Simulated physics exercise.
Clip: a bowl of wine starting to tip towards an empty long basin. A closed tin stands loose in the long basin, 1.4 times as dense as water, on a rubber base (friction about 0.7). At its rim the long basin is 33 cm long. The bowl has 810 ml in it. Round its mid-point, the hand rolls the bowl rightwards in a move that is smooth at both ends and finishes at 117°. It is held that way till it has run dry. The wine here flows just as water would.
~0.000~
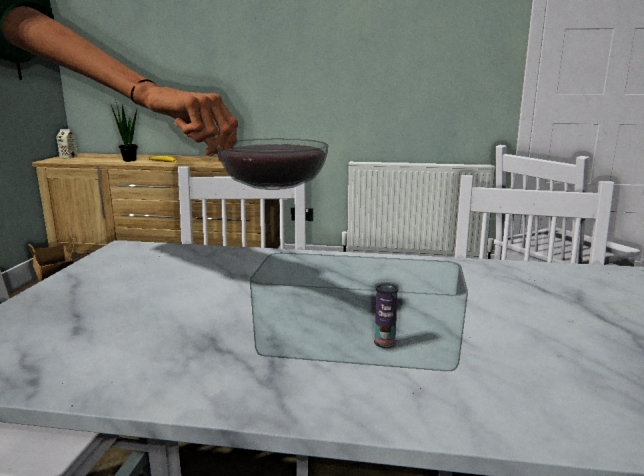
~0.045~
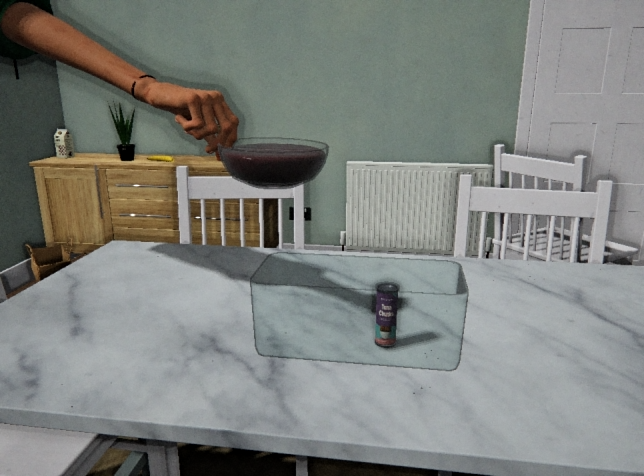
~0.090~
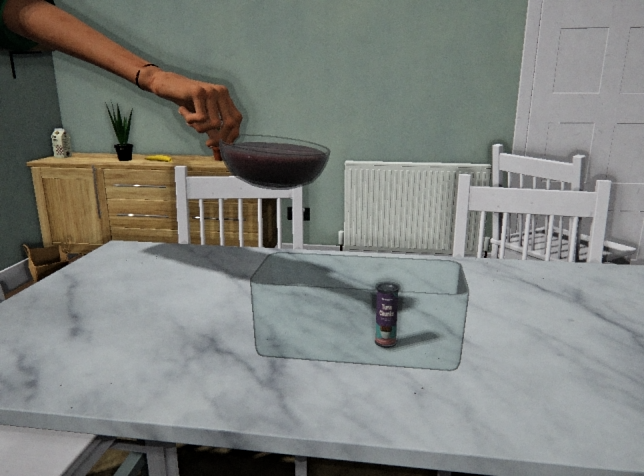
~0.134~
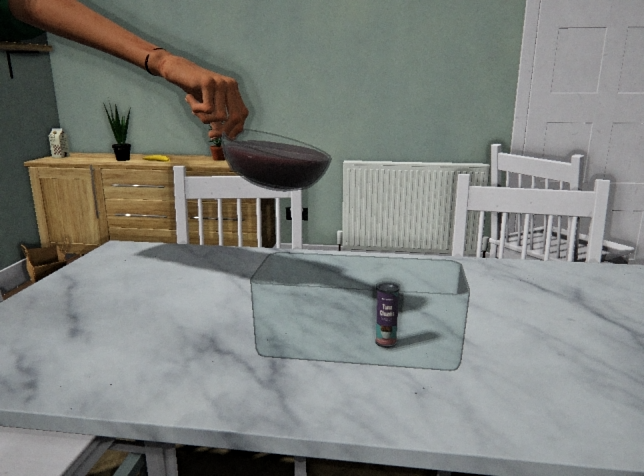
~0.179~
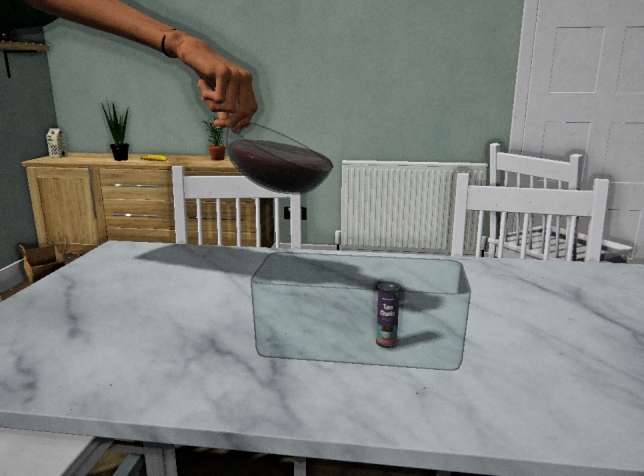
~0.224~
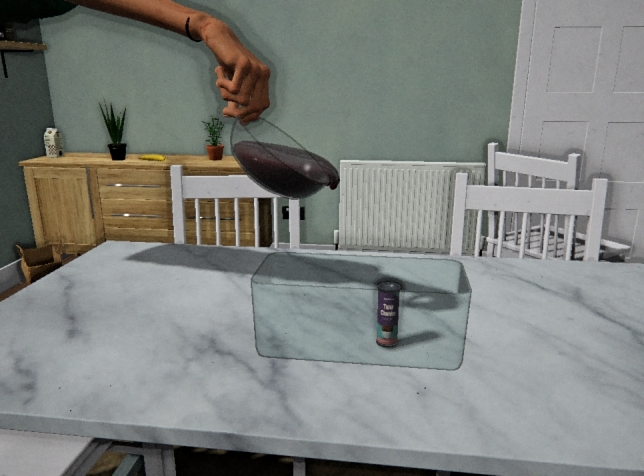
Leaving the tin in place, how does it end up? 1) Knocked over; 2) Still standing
Option 1: Knocked over.
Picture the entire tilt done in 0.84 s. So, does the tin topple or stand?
The tin keeps standing.
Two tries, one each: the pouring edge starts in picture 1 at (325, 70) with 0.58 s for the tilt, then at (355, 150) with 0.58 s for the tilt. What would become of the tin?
First it stays on its base; then it stays on its base.
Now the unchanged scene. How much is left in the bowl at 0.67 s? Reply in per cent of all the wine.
0 in a hundred, give or take.
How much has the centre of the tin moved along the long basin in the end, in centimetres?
Roughly 5.5 cm.
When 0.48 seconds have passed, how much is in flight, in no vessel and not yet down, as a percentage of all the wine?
Near 36 per cent at that time.
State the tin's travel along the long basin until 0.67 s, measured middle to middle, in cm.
It has moved some 2 cm.
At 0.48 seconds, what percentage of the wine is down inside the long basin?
Estimate - around 64 in a hundred parts.
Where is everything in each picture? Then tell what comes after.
It leans 0°; its right rim is at (327, 147); the wine meets the walls at (225, 150) and (325, 152); the long basin's rim runs from (260, 267) to (463, 279); the tin's top is at (387, 290), in the first picture.
It leans 2°; its right rim is at (327, 148); the wine meets the walls at (225, 149) and (326, 152), in the second picture.
It leans 7°; its right rim is at (329, 153); the wine meets the walls at (226, 146) and (327, 155), in the third picture.
It leans 15°; its right rim is at (330, 161); the wine meets the walls at (228, 143) and (329, 158), in the fourth picture.
It leans 25°; its right rim is at (330, 171); the wine meets the walls at (232, 141) and (324, 162); 3 per cent is over the edge, in the fifth picture.
It leans 38°; its right rim is at (327, 183); the wine meets the walls at (237, 143) and (312, 163); 12 per cent is over the edge, in the sixth picture.
After 0.48 s the tilt is 109° and 1 per cent is still to pour; the tin stands where it began.
After 0.67 s the tilt is 117° and 0 per cent is still to pour; the tin leans 9°.
After 0.87 s the tilt is 117° and 0 per cent is still to pour; the tin leans 22°.
After 1.08 s the tilt is 117° and 0 per cent is still to pour; the tin lies on its side.
In the end the tin lies on its side.
